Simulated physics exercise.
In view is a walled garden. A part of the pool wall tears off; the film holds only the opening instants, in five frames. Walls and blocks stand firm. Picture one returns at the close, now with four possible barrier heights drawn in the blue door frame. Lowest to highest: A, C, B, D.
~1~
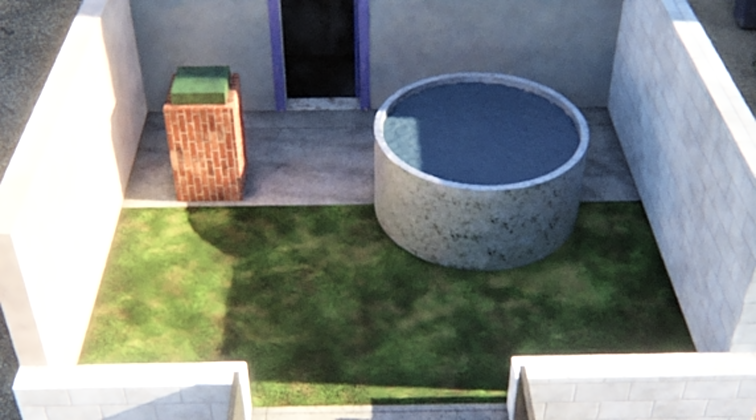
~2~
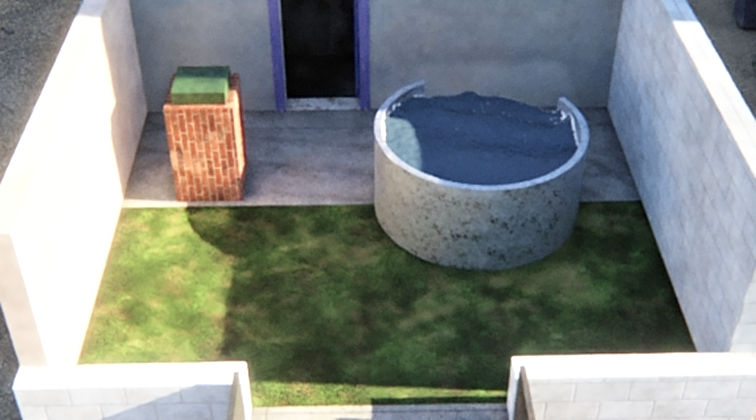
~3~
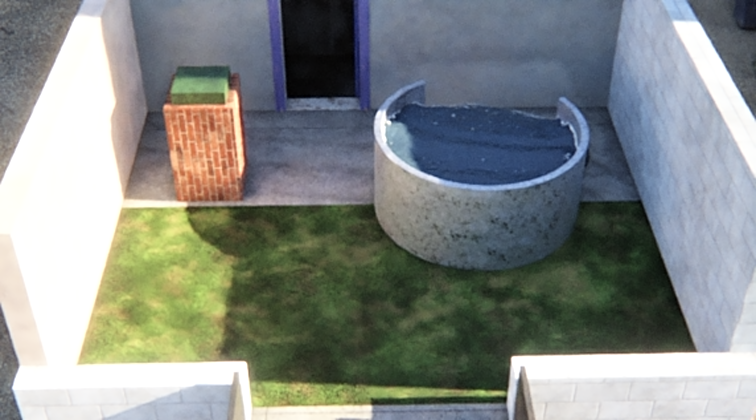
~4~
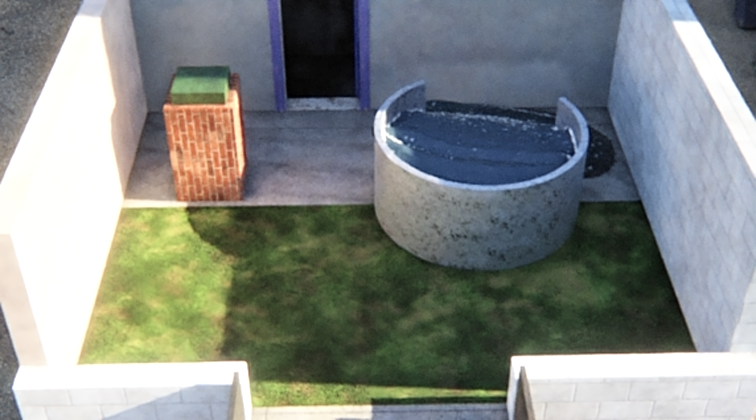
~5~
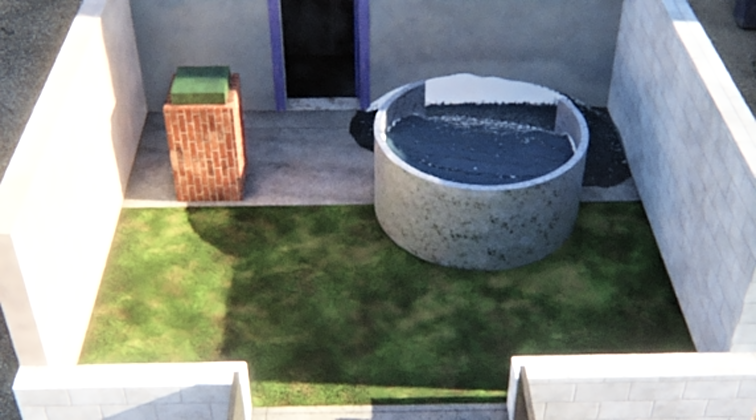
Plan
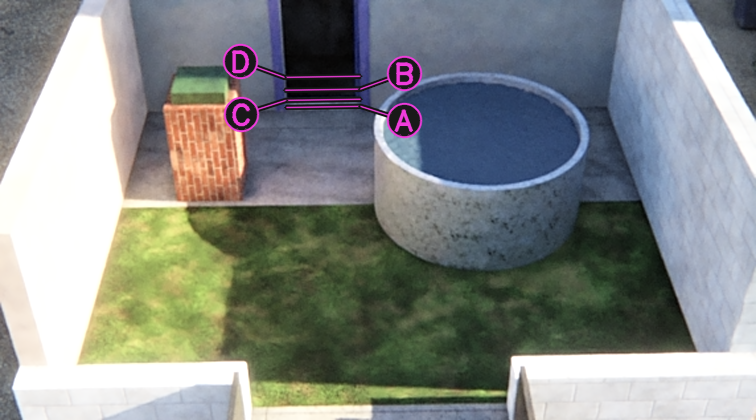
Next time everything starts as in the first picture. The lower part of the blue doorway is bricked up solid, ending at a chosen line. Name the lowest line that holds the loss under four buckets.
I would pick height C.
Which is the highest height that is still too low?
That is height A.
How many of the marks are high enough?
Three.
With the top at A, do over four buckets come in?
Yes.
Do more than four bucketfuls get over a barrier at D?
No.
In magenta, A at (323, 106); B at (322, 89); C at (323, 99); D at (322, 76); from the bottom up A, C, B, D.
With A, about 9 bucketfuls get in.
With B, nothing gets over.
With C, a splash gets over, under a bucket.
With D, nothing gets over.
